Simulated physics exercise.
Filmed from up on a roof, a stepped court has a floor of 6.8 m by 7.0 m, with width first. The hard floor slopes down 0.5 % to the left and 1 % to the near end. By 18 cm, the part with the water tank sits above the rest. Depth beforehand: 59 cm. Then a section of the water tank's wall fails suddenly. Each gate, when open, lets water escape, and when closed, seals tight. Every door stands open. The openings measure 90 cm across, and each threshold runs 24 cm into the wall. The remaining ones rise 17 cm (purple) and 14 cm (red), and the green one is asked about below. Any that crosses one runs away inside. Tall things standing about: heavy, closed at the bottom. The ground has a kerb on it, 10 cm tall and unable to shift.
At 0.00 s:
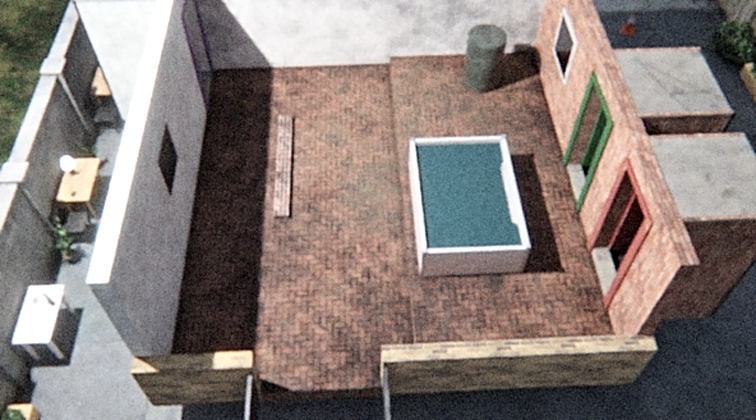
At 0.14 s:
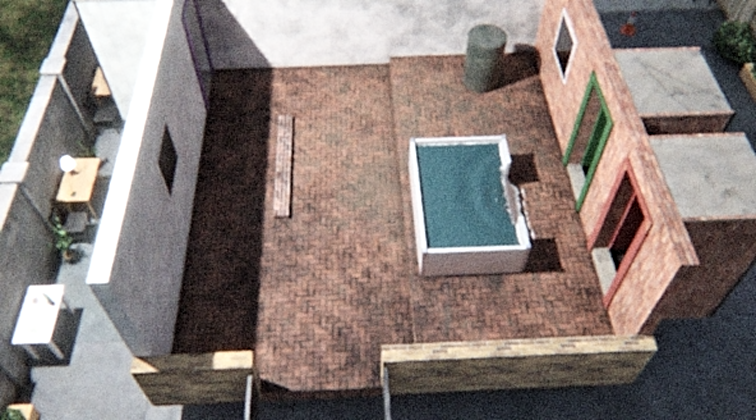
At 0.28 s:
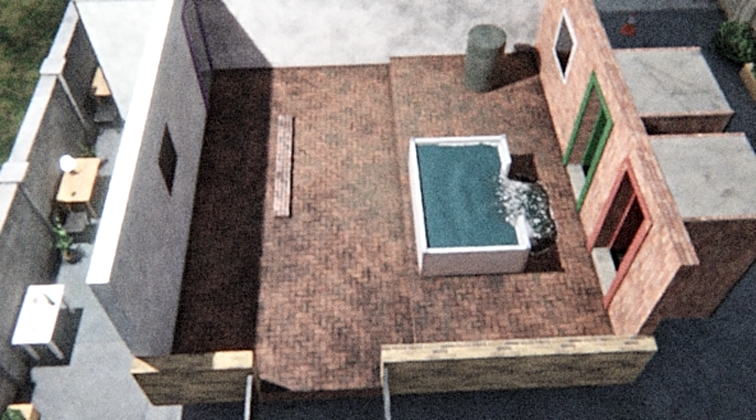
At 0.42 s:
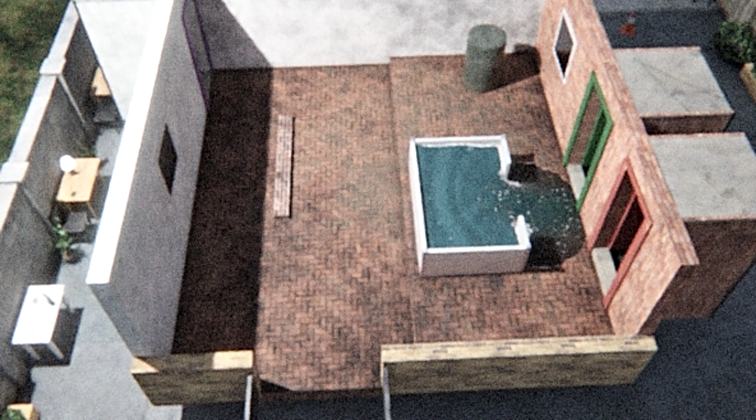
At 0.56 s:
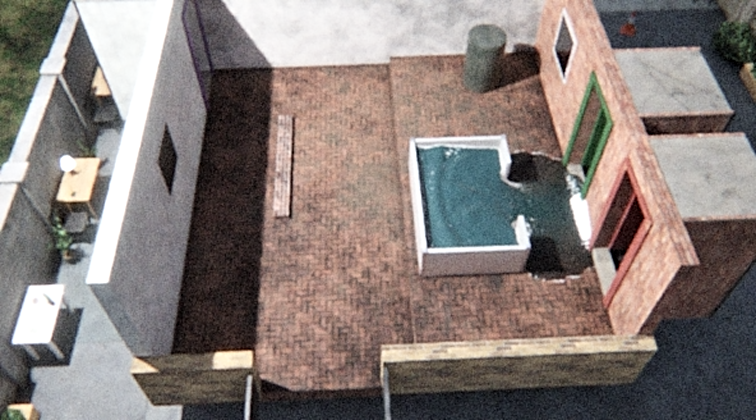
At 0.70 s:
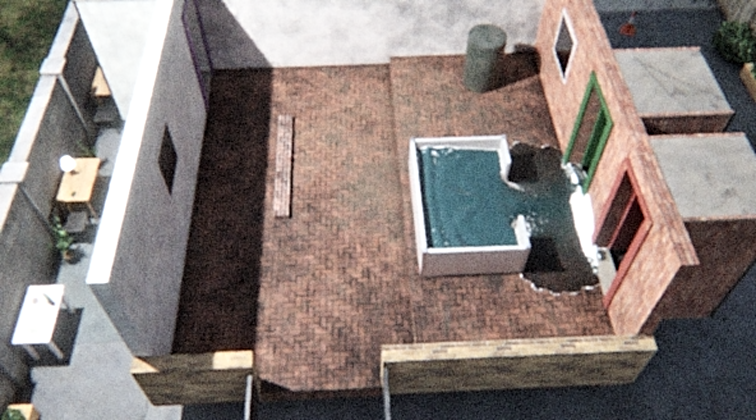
Water burst through the right side of a white-walled tank in a brick courtyard, splashed onto the paving, then spread across to the right-hand brick wall, reaching the open red door.
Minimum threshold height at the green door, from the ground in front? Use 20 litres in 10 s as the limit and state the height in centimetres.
I would say 32 cm.
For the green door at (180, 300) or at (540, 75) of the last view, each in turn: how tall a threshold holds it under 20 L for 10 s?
Around 7.0 and 10.0 cm respectively.
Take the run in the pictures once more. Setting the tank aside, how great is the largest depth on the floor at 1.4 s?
40 cm.
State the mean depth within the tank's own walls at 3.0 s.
On average, around 24 cm.
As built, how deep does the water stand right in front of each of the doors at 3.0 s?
Door depths (cm): Purple = 0, red = 12, green = 19.
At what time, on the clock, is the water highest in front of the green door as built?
Around 1.6 seconds.
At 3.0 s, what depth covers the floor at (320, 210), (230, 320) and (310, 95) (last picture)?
Depth: About 0, 0, 0 cm.
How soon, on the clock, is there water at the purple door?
Arrival: Purple 8.5 s.
After 1.4 s water covers 10 % of the floor, deepest (40 cm) near (575, 220); 27 cm at the green door, 113 litres in over its 7 cm threshold.
After 3.0 s water covers 25 % of the floor, deepest (24 cm) near (601, 356); 19 cm at the green door, 309 litres in over its 7 cm threshold.
After 10.0 s water covers 85 % of the floor, deepest (8 cm) near (168, 382); 5 cm at the green door, 431 litres in over its 7 cm threshold.
At the green door as built, the water arrived by 0.6 s and peaked near 27 cm at 1.6 s.
With a threshold of 27 cm, 49 litres would have come in within the 10 s; with 36.5 cm, 8 litres. So under 20 litres takes about 32 cm.
